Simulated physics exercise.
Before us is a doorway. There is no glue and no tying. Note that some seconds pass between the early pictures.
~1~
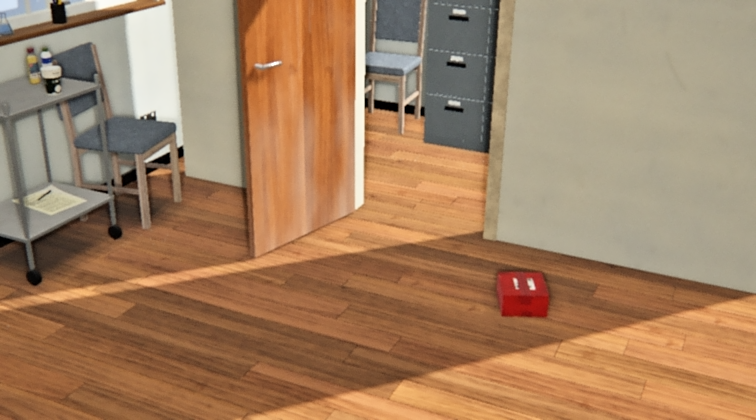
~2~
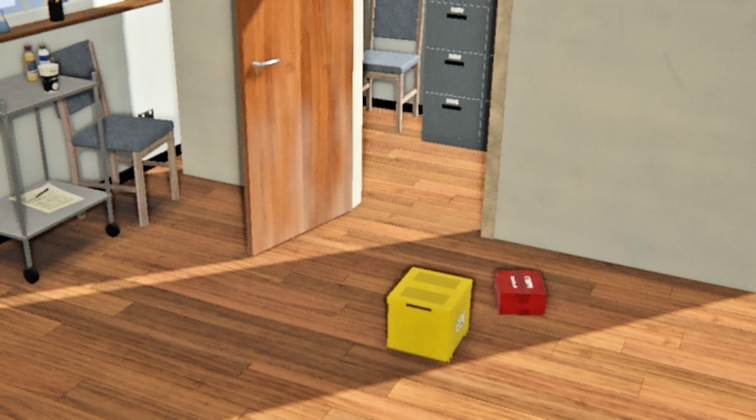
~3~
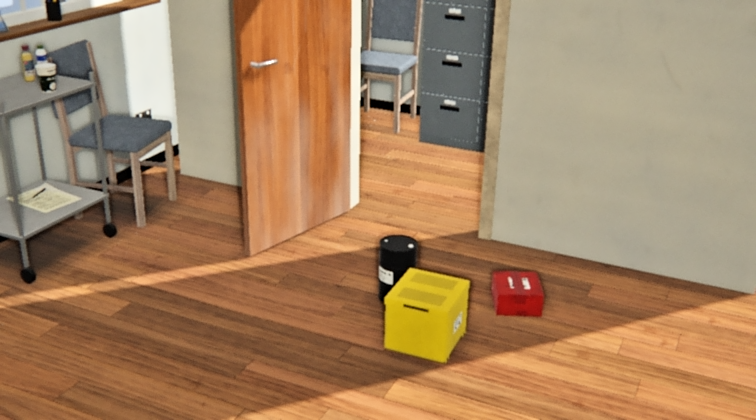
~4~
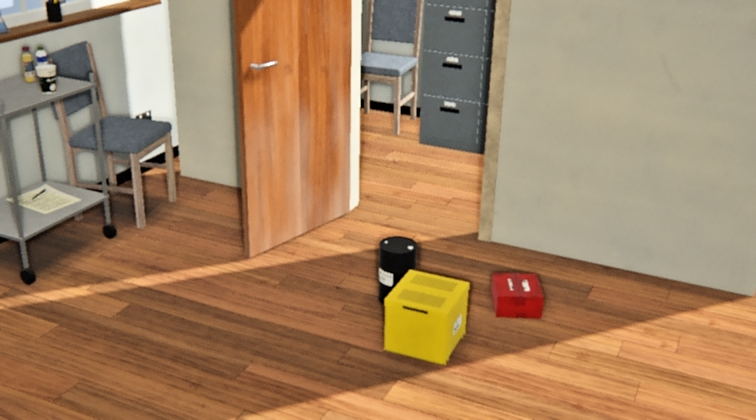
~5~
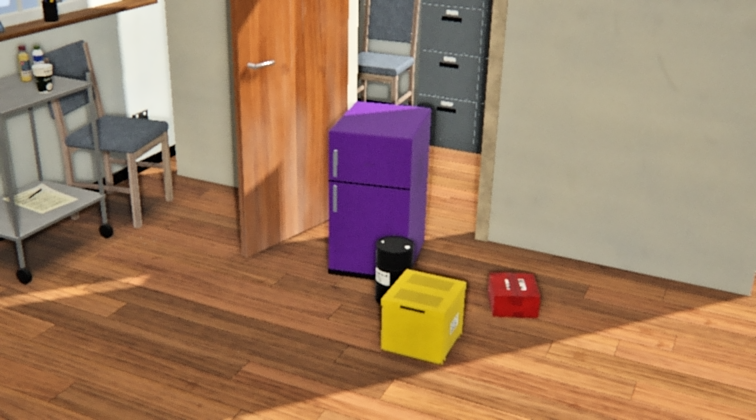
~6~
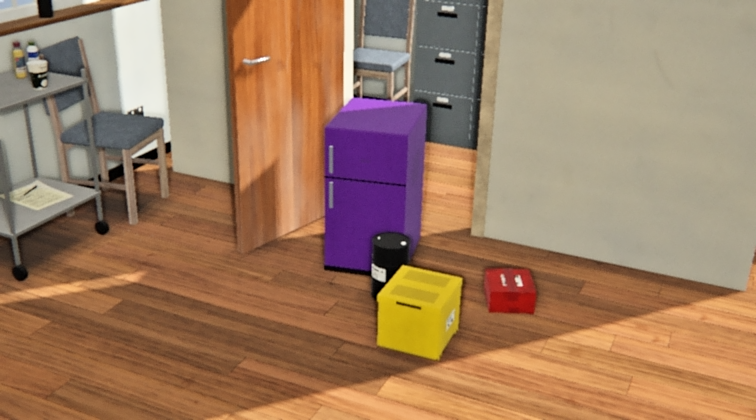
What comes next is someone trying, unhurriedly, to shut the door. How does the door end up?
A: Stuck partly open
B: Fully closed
(A) Stuck partly open.
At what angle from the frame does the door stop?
It comes to about 70°.
Then, 0.60 s later than the last frame, open by 94°.
Then, 1.00 s later than the last frame, open by 80°.
When it is over, open by 71°; all 4 as before. End places, in pixels of the last picture, purple appliance near (377, 186).
